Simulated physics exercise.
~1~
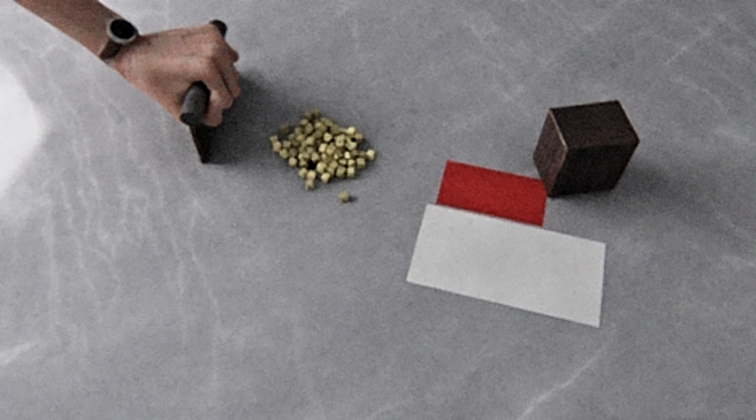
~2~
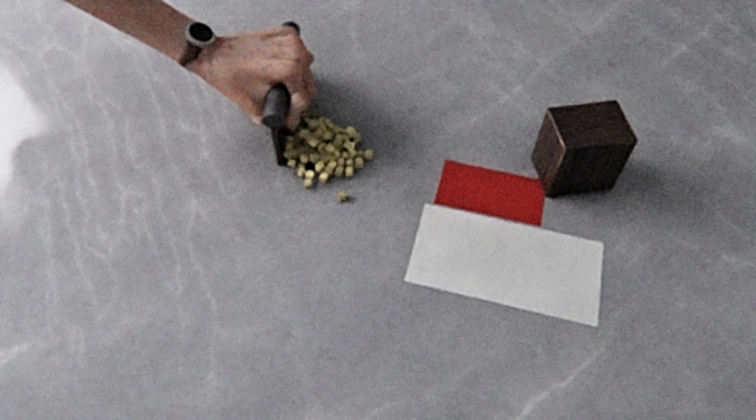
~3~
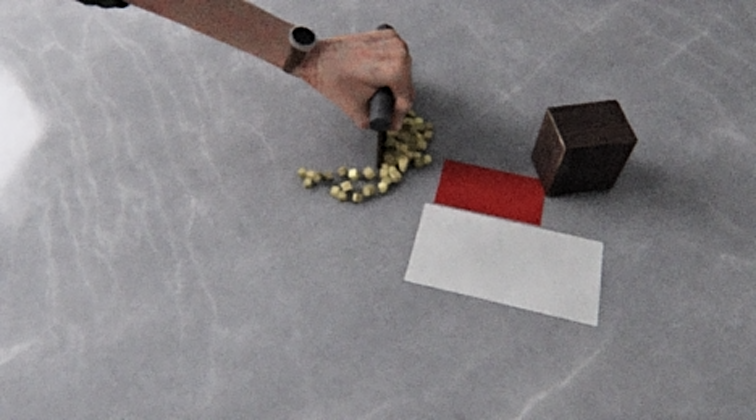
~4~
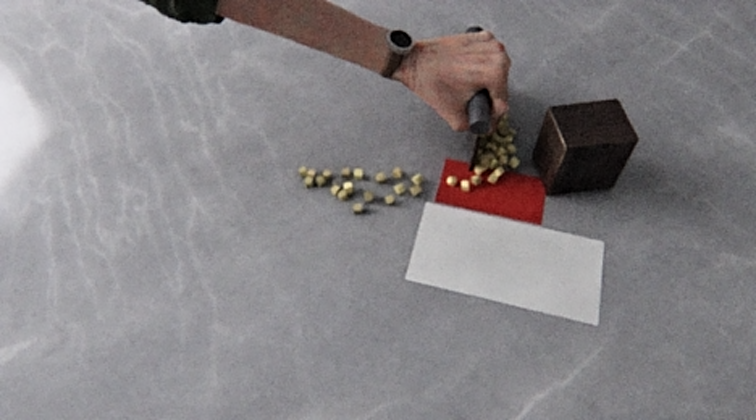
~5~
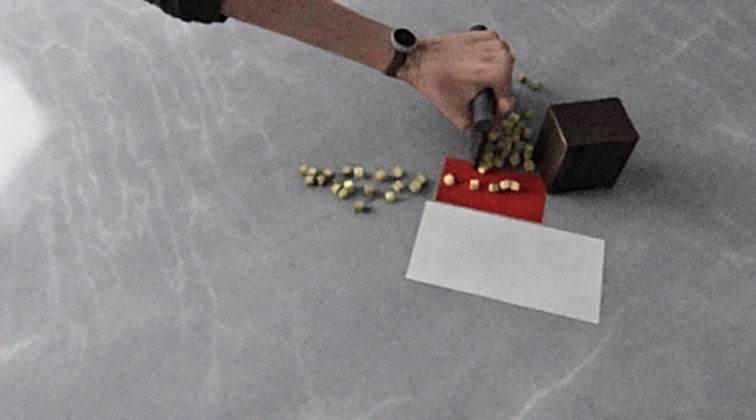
On a grey marbled surface, a hand pushed a dark scraper rightwards through a heap of small yellowish cubes, leaving a trail behind, and stopped near a dark block with a few pieces on the red mat and none on the white.
